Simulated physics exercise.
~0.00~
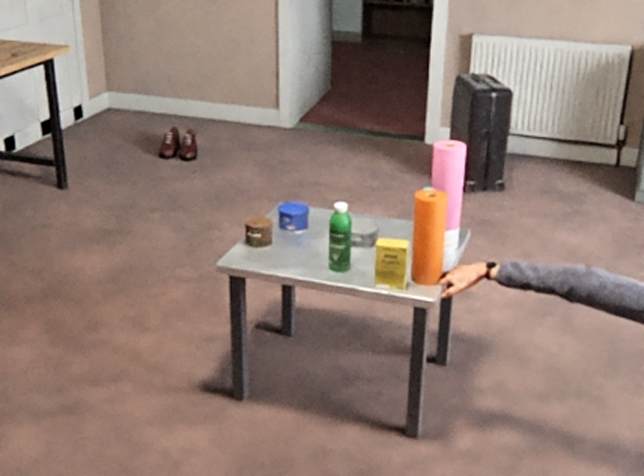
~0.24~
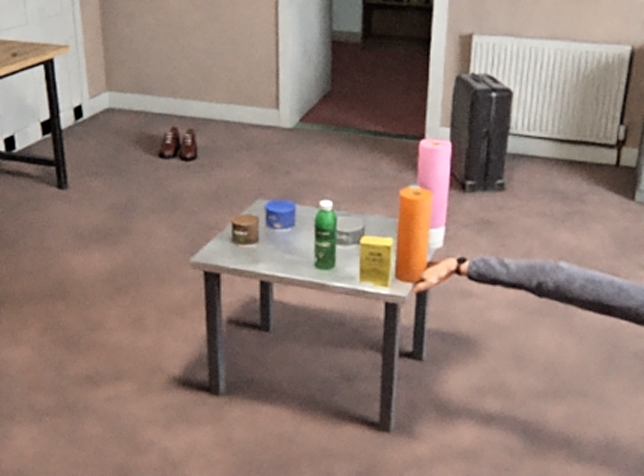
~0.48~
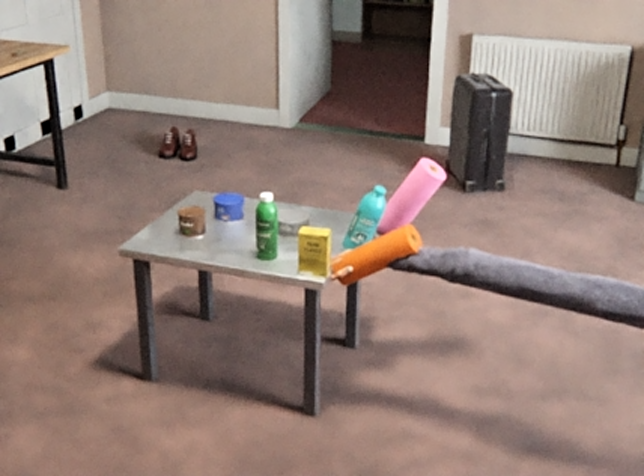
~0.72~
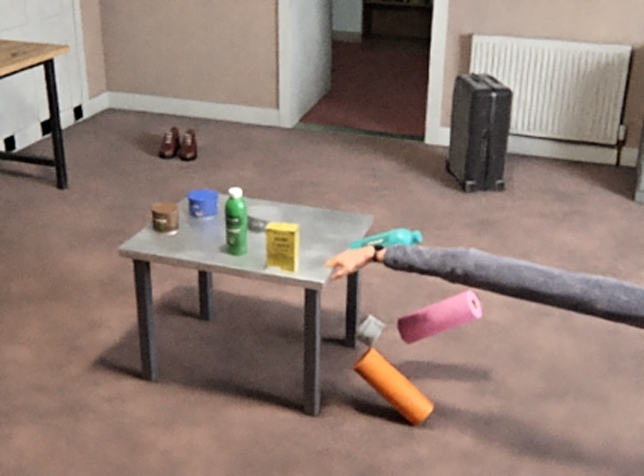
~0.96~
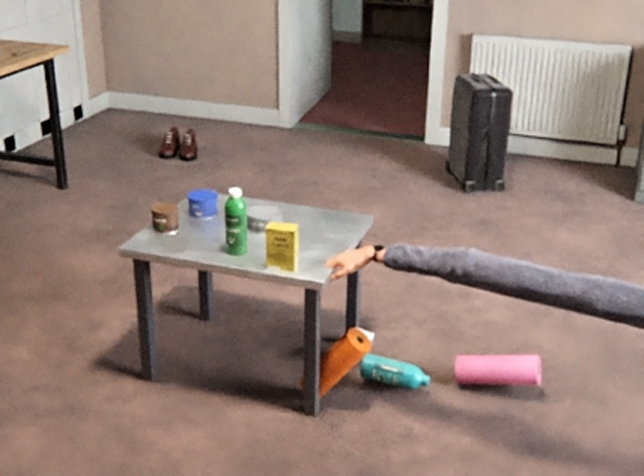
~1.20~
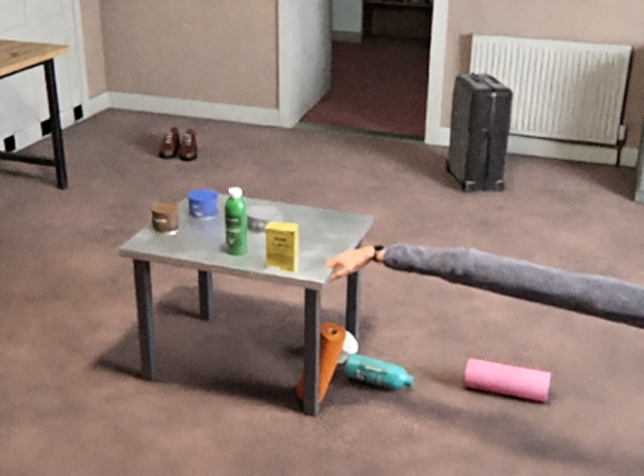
In a carpeted room, a hand shoves a table left and several items fall off.
